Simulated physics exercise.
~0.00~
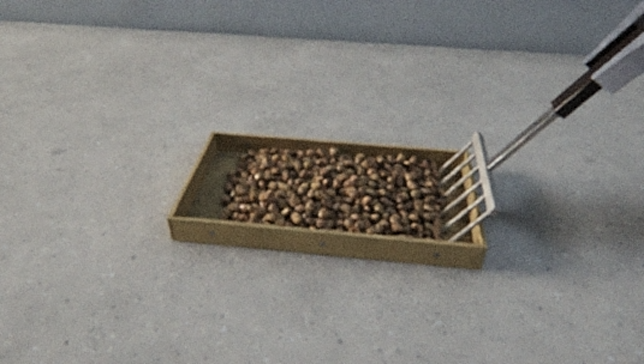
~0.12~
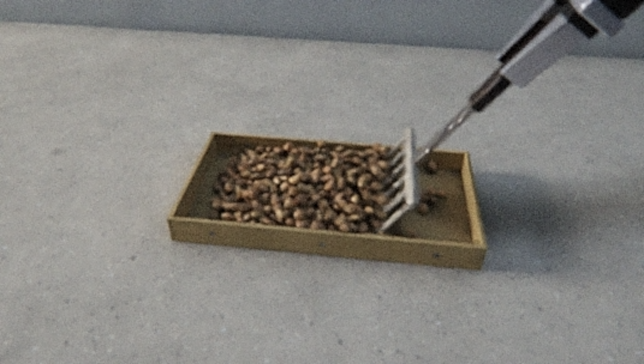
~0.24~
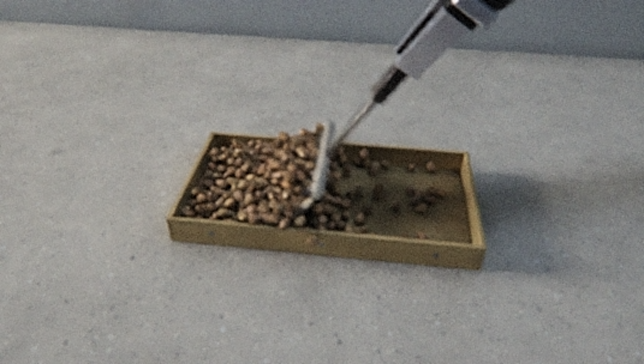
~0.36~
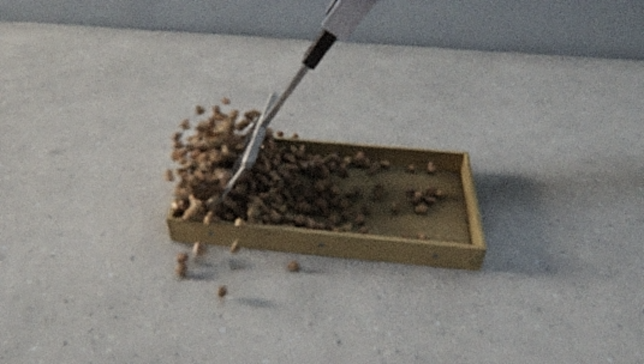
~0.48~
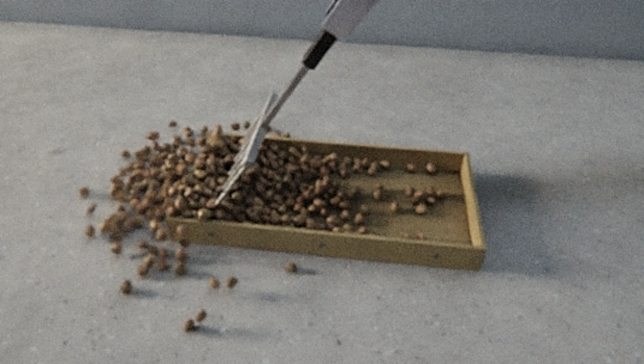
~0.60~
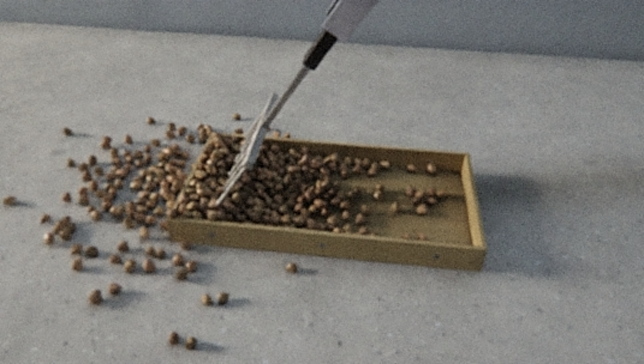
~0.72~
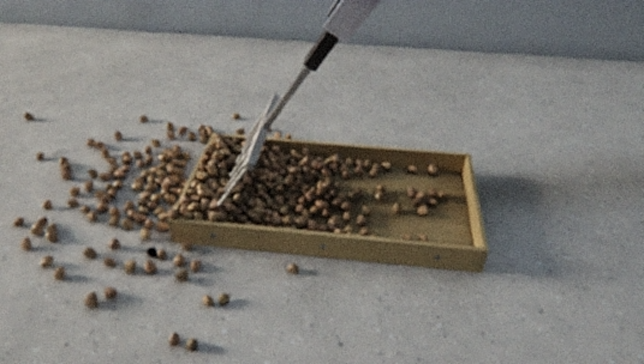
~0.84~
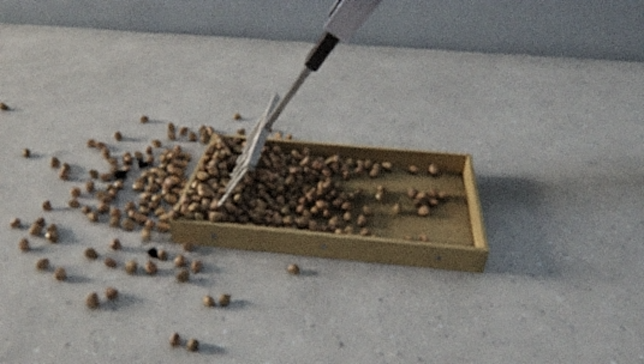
A fork held by a robot arm starts at the right end of a shallow tan trough filled with brown dried beans and sweeps left. The beans bunch up ahead of its tines, leaving the right side of the trough mostly bare with a few stragglers. Near the left end the fork halts, and the heaped beans surge over the end and sides. They tumble and roll across the grey surface, spreading widely to the left and in front. The fork stays still in the remaining pile as the scattered beans settle, with many lying outside the trough.
